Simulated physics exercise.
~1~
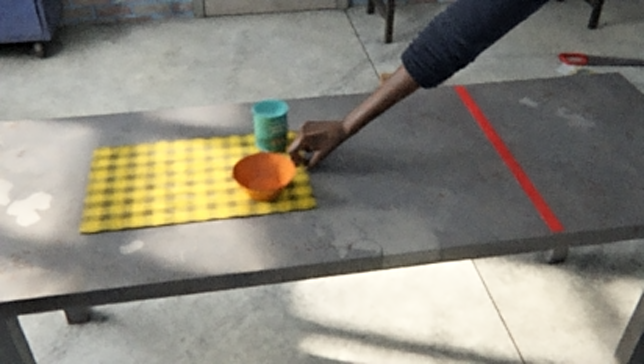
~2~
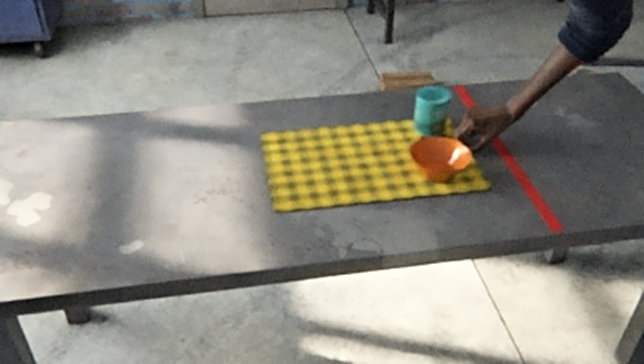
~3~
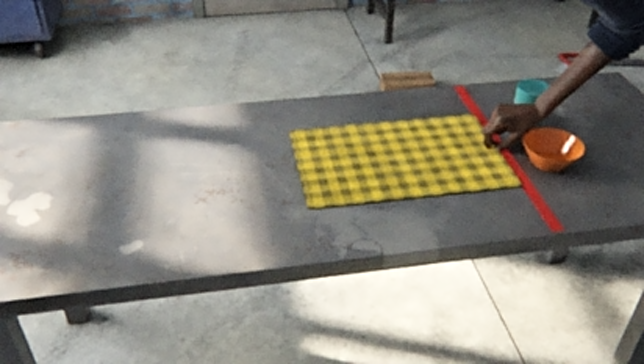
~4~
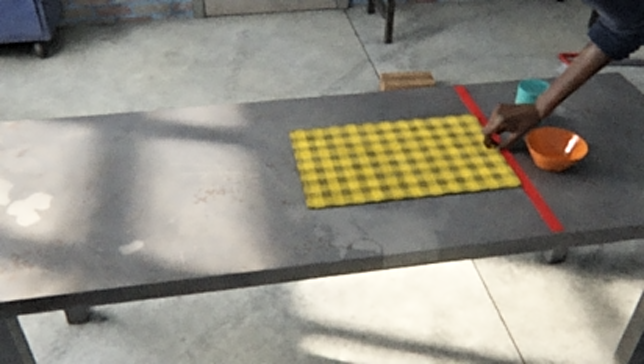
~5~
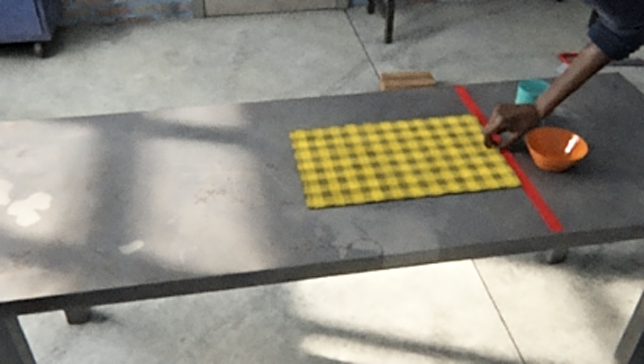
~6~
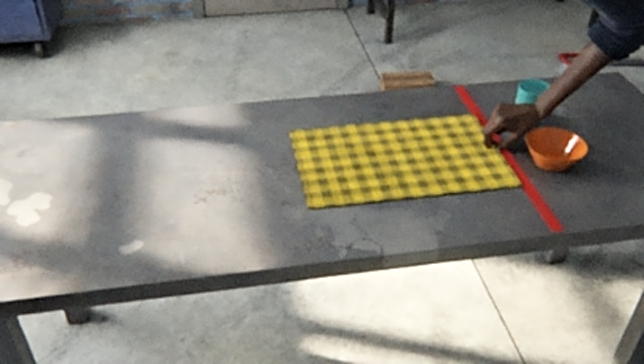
To begin with, a yellow checked cloth lies toward the left of a grey table, with an orange bowl and a turquoise container on it and a hand gripping its right edge. The hand pulls the cloth to the right, toward a red strip of tape, and both objects ride along on it. The cloth then stops with its front edge at the tape, while the bowl and the container slide off the front onto the bare tabletop. Both come to rest beyond the tape, the container still upright, as the hand stays on the cloth's edge and nothing moves further.
